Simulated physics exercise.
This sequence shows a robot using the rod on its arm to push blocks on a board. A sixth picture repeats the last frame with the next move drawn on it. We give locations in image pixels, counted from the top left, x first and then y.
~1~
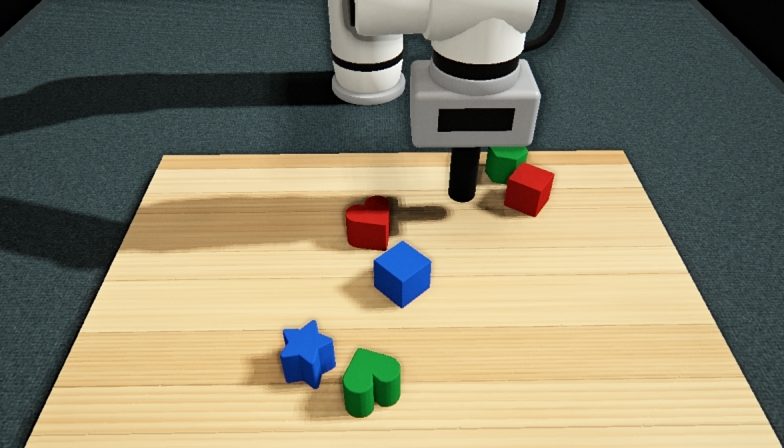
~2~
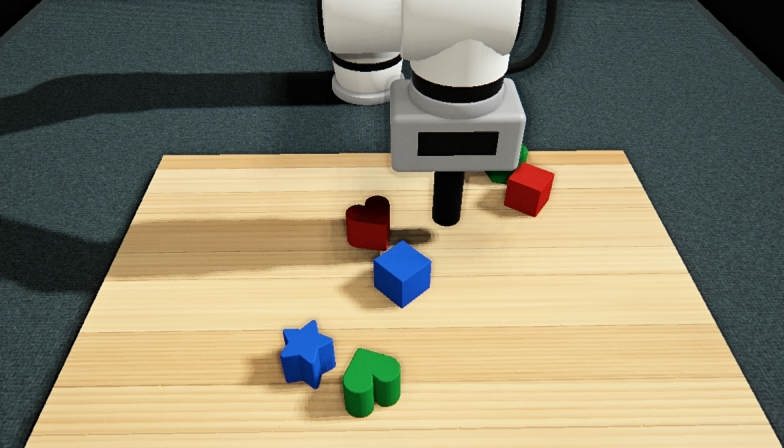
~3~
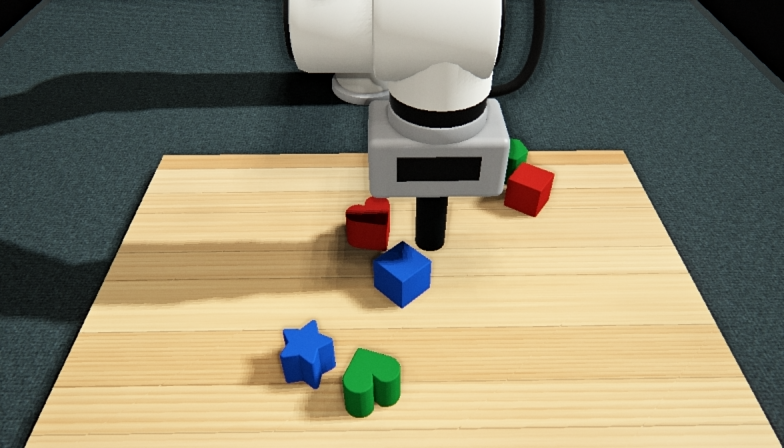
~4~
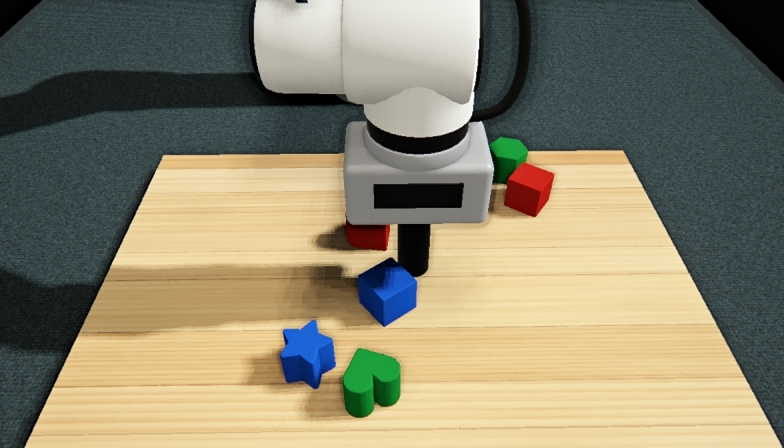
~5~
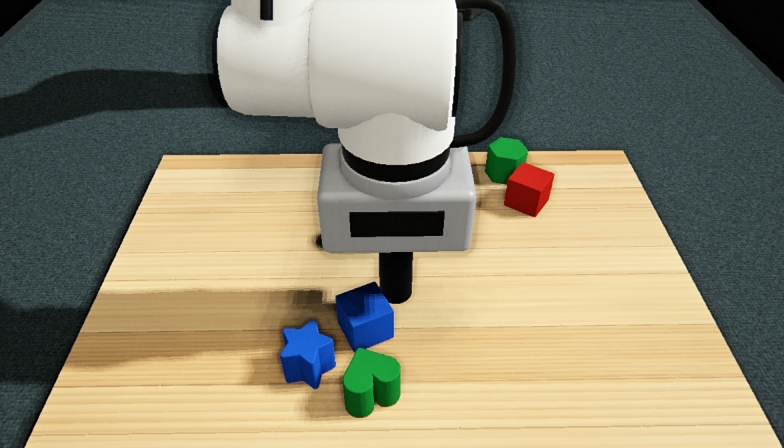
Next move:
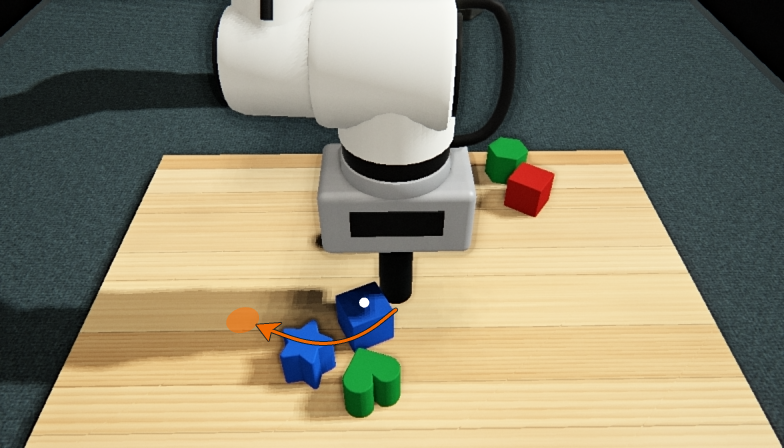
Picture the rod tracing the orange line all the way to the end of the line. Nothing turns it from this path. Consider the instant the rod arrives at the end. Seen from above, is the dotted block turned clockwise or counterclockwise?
It rotates counterclockwise.
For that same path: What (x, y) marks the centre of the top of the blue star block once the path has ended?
That would be at about pixel (248, 387).
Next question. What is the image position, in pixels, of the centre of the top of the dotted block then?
About (268, 343).
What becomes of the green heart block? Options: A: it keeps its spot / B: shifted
The answer is A.
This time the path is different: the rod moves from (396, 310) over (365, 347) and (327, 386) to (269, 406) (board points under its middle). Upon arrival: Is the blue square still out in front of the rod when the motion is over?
Answer: Yes.
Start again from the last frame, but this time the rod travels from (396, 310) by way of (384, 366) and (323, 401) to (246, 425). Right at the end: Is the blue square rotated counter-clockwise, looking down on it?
Short answer: No.
Drawn move, from (396, 310) via (350, 339) and (293, 338), ending at (243, 320); the dot is on the blue square.
What follows on the original path. One third of the way, rod at (349, 322); blue star block at (276, 363); blue square at (316, 337).
Two thirds of the way, rod at (289, 321); blue star block at (248, 387), turned 30° anticlockwise; blue square at (268, 344), turned 55° anticlockwise.
At the end, rod at (238, 302); blue star block at (248, 387), turned 30° anticlockwise; blue square at (268, 343), turned 55° anticlockwise; green heart block still.
